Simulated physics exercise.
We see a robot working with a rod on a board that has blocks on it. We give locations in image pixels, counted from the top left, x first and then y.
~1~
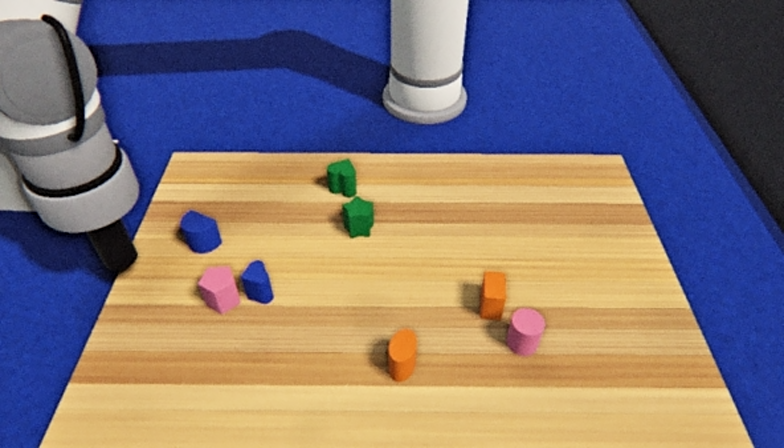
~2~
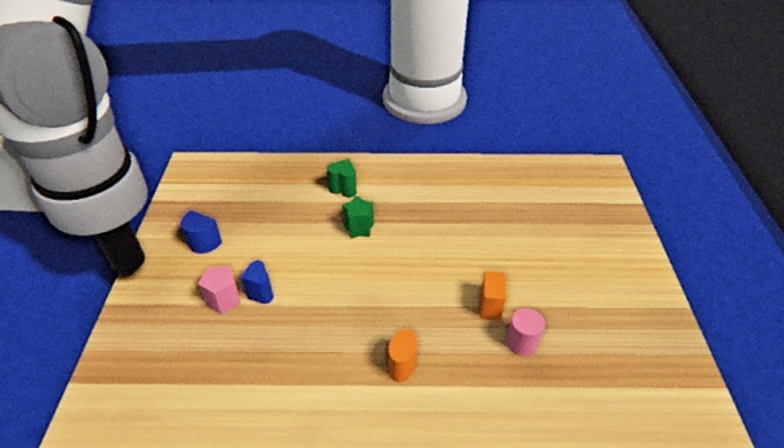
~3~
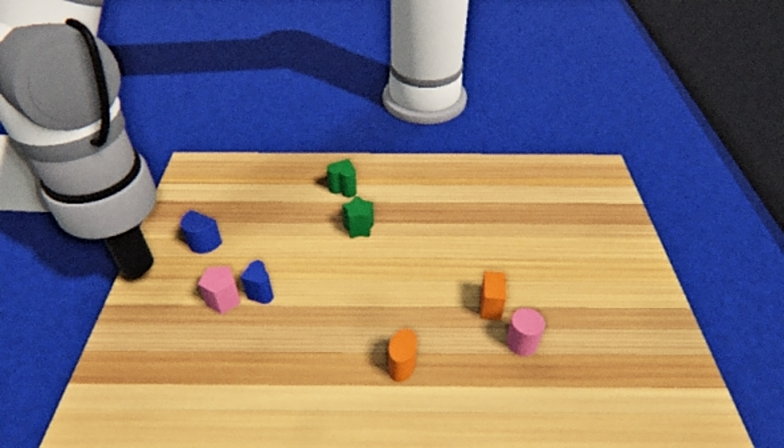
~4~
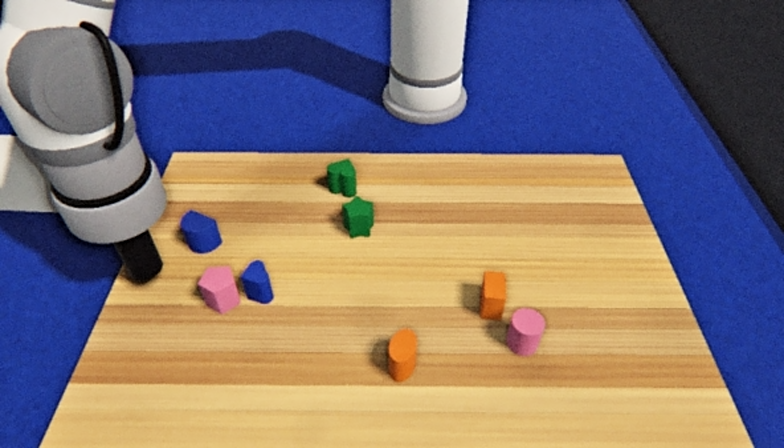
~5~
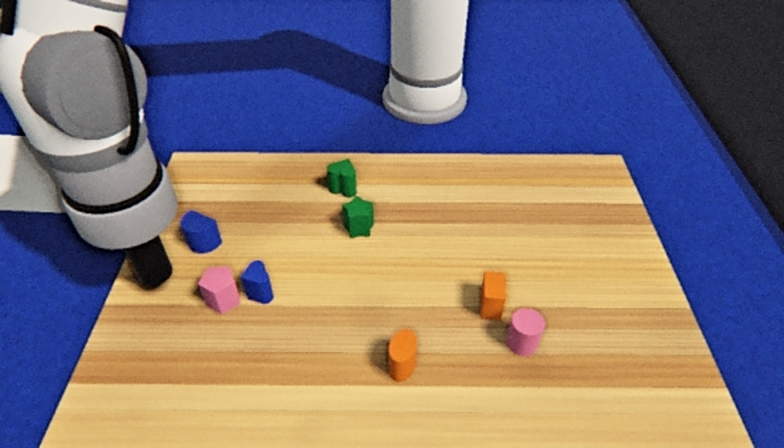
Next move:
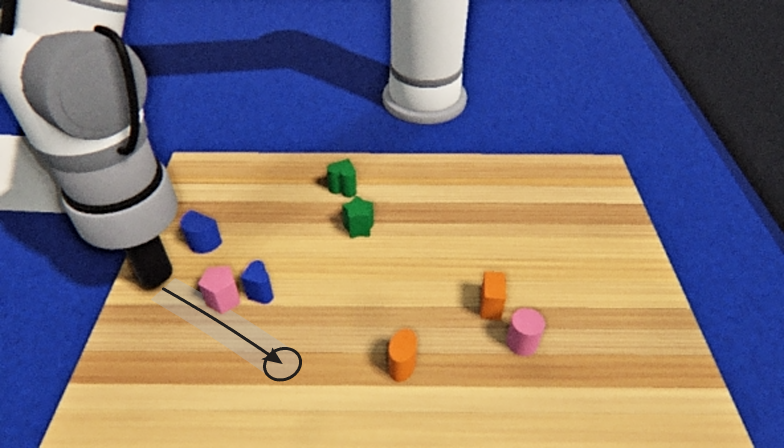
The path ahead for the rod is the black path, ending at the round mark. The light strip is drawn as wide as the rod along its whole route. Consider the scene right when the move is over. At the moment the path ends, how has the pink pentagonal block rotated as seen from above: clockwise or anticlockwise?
The block turns counter-clockwise.
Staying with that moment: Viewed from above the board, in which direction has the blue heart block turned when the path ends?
Clockwise, looking down.
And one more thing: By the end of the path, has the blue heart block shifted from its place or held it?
The blue heart block is moved.
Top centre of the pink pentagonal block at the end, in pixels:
If I read the scene right, the answer is (241, 281).
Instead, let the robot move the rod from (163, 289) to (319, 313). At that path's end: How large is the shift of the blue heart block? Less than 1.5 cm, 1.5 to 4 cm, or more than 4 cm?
I'd go with over 4 cm for this block.
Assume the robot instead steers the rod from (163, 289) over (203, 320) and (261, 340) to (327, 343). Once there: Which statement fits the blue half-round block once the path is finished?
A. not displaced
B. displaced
A.
The line goes from (163, 289) to (283, 364).
What follows on the original path. One third of the way, rod at (196, 296); pink pentagonal block at (226, 279), turned 30° anticlockwise; blue heart block at (259, 270).
Two thirds of the way, rod at (237, 322); pink pentagonal block at (241, 281), turned 80° anticlockwise; blue heart block at (265, 266), turned 30° clockwise.
At the end, rod at (279, 350); blue half-round block unmoved; pink pentagonal block at (241, 281), turned 80° anticlockwise; blue heart block at (265, 266), turned 30° clockwise.
